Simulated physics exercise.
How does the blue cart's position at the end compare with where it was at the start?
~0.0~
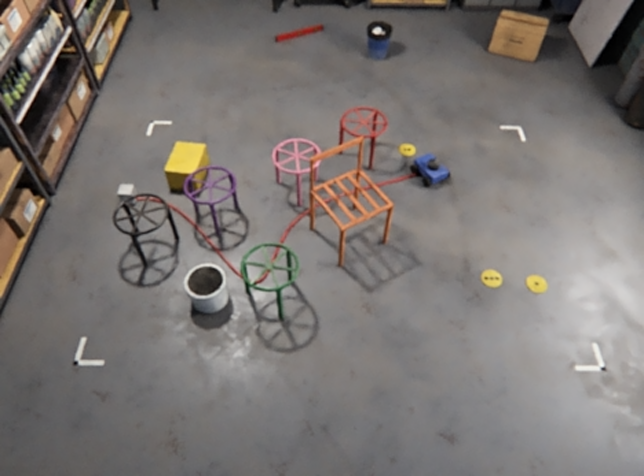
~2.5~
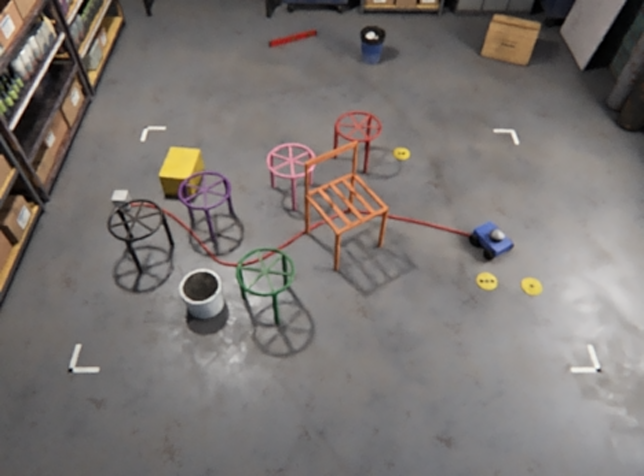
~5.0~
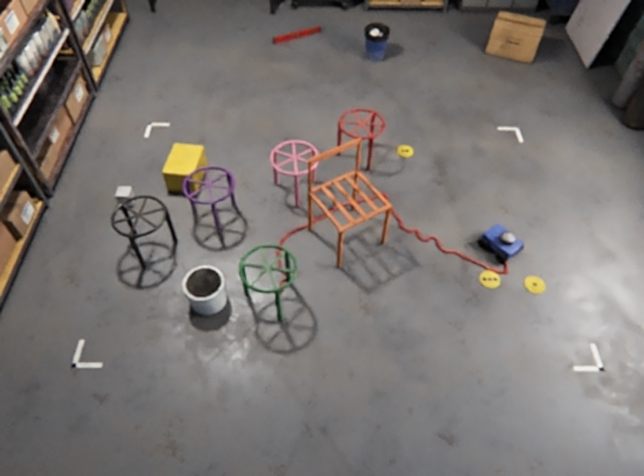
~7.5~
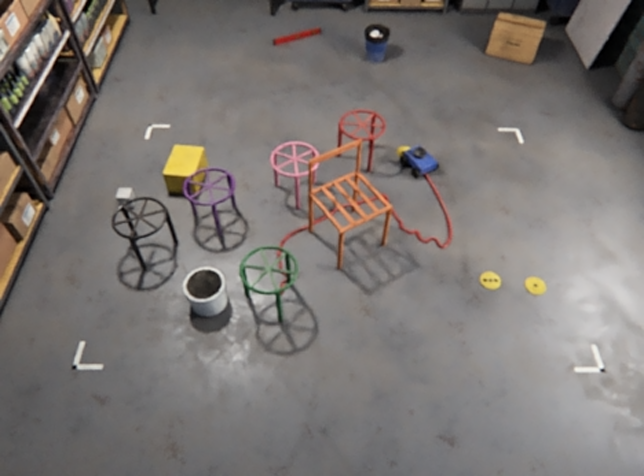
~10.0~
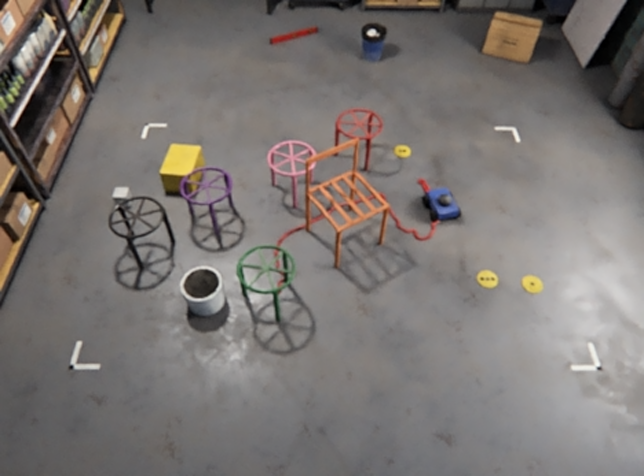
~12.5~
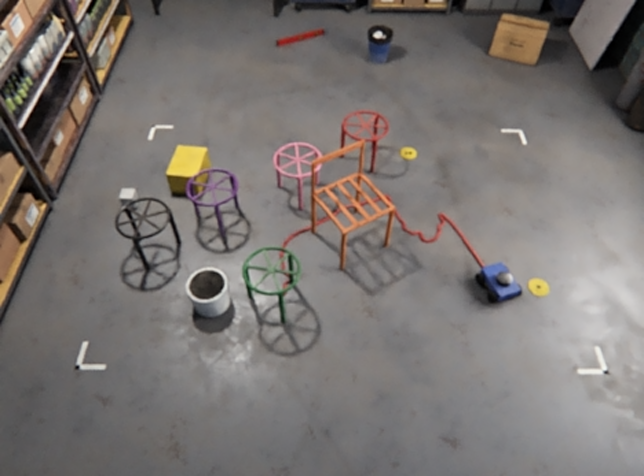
It starts just right of the orange chair, near the yellow mark by the red stool. It ends farther right and lower down, over the left one of the two lower yellow marks.
